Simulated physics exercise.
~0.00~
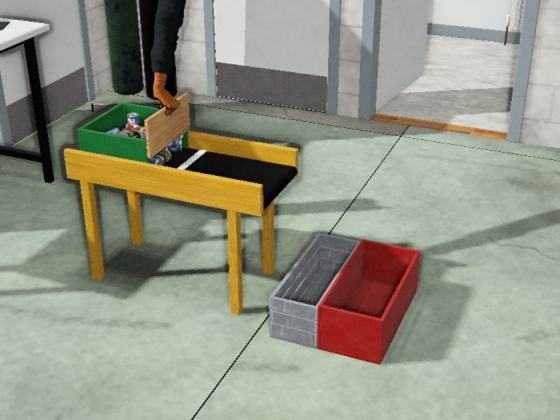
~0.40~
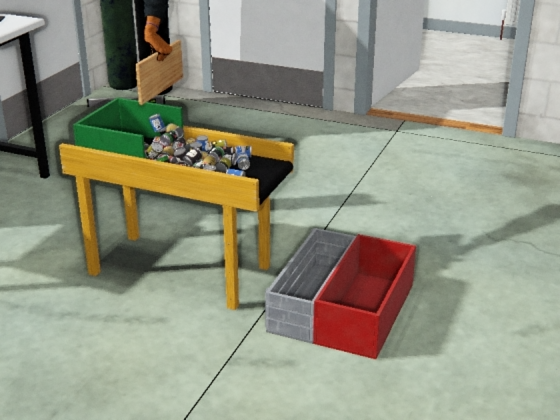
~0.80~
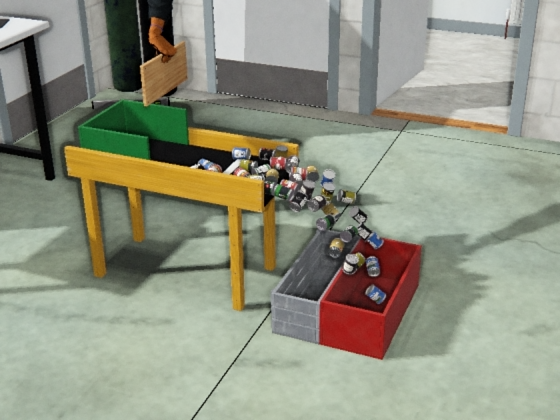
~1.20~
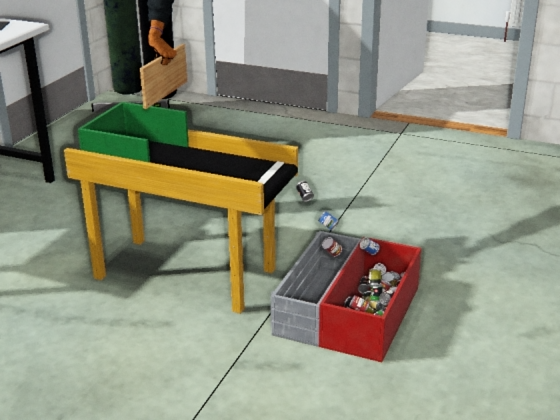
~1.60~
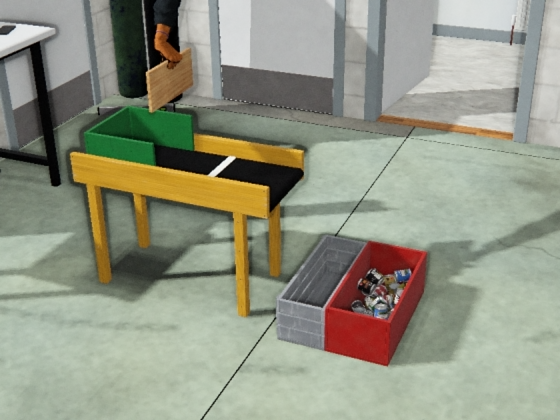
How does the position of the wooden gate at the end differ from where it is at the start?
At the start the gate stands upright at the open right side of the green pen, holding the tins in. At the end it is raised clear of the belt, still upright in the gloved hand above the pen.
